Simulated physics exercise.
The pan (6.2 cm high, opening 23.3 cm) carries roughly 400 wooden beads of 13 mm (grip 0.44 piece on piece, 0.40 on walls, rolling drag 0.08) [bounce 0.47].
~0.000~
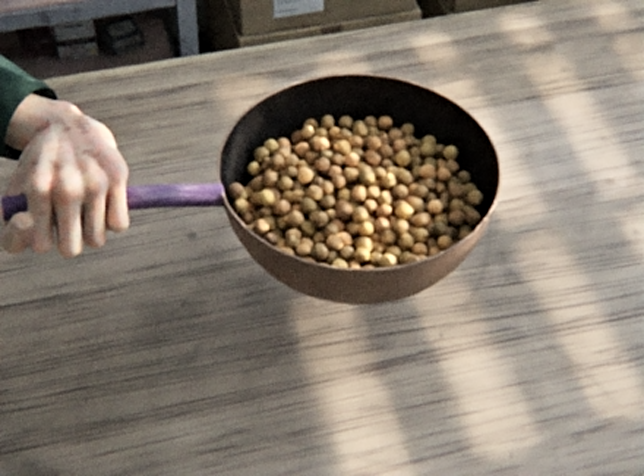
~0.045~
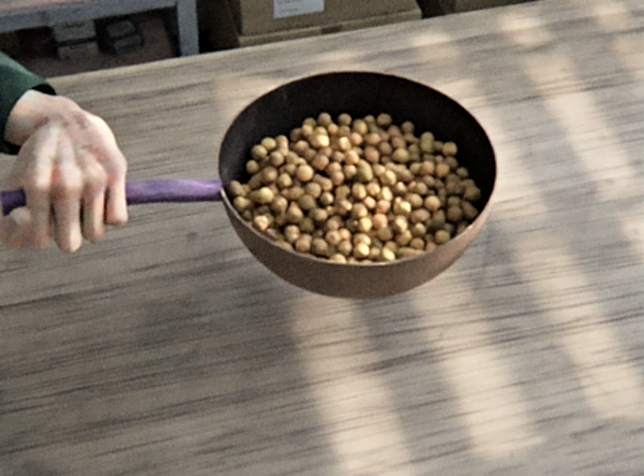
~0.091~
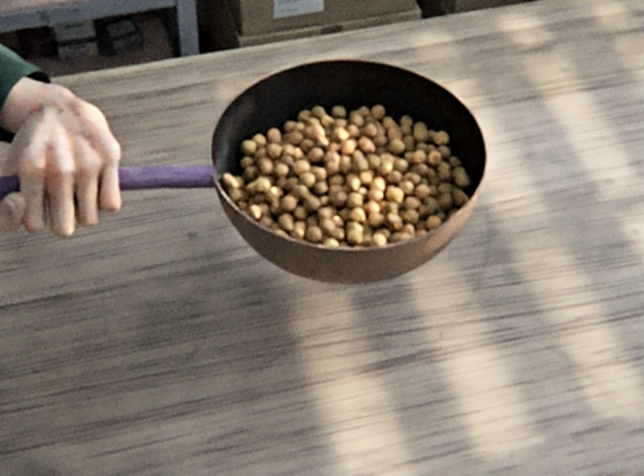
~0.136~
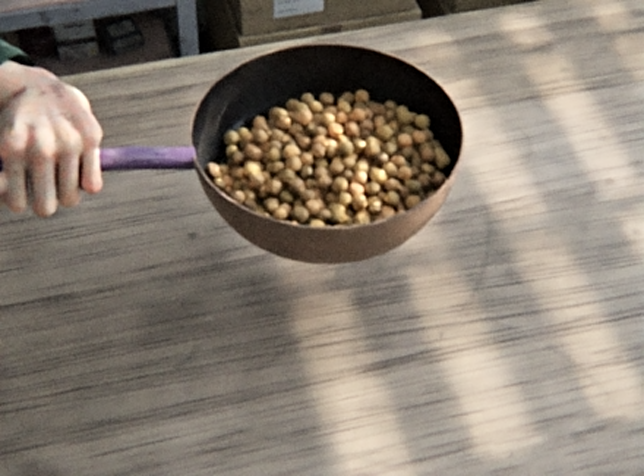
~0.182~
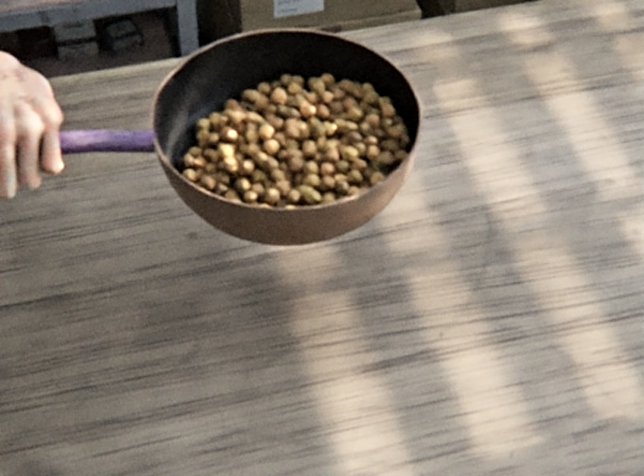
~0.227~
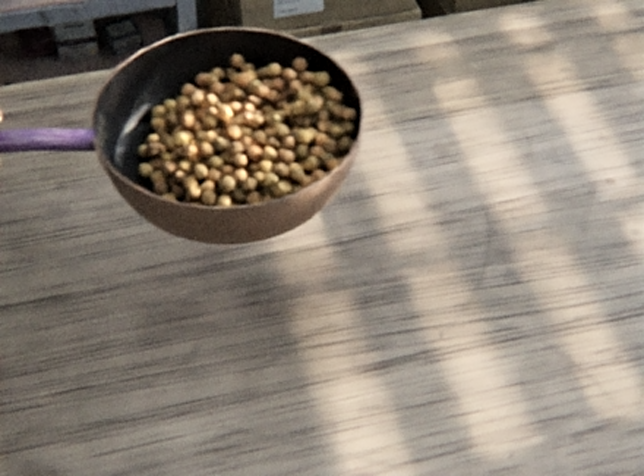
A weathered wooden tabletop with soft bands of light across its right side is seen from above at an angle, with cardboard boxes beyond its far edge. A hand in a dark green sleeve holds the purple handle of a brown pan with a dark interior, heaped with tan and yellowish wooden beads. The hand draws the pan up and leftward with gathering speed, the beads shifting inside, while the camera stays still.
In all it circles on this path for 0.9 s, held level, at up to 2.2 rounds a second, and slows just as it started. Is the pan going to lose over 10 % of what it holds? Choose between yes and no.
I choose yes.
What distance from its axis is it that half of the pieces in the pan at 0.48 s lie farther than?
About 8.5 centimetres.
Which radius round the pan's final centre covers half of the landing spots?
50 cm.
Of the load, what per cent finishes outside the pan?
About 65 %.
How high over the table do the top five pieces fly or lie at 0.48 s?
Estimate: Close to 23 cm.
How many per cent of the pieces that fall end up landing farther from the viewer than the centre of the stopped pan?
Roughly 40 percent.
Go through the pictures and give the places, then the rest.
The first picture shows pan at (354, 277); tilt 0 degrees; moved 0.0 cm; top of the load at (311, 126).
The second picture shows pan at (352, 272); tilt 0 degrees; moved 0.6 cm; top of the load at (327, 126).
The third picture shows pan at (344, 257); tilt 0 degrees; moved 2.3 cm; top of the load at (305, 118).
The fourth picture shows pan at (325, 236); tilt 0 degrees; moved 5.1 cm; top of the load at (343, 103).
The fifth picture shows pan at (288, 217); tilt 0 degrees; moved 8.8 cm; top of the load at (318, 85).
The sixth picture shows pan at (234, 215); tilt 0 degrees; moved 12.9 cm; top of the load at (275, 73). Its speed is now 1.26 m/s.
After 0.48 s, pan 75 %, in the air 25 %; middle of the pieces not yet landed near (205, 315).
After 0.68 s, fallen in front of where it stops 15 %, fallen left of where it stops 5 %, pan 45 %, in the air 30 %; middle of the pieces not yet landed near (412, 180).
After 0.88 s, fallen in front of where it stops 20 %, fallen left of where it stops 5 %, pan 35 %, fallen right of where it stops 20 %, fallen behind where it stops 5 %, in the air 10 %; middle of the pieces not yet landed near (49, 170).
After 1.06 s, fallen in front of where it stops 20 %, fallen left of where it stops 10 %, pan 35 %, fallen right of where it stops 20 %, fallen behind where it stops 10 %; middle of the pieces not yet landed near (114, 278).
By 1.9 s all is still; fallen in front of where it stops 20 %, fallen left of where it stops 10 %, pan 35 %, fallen right of where it stops 20 %, fallen behind where it stops 10 %.
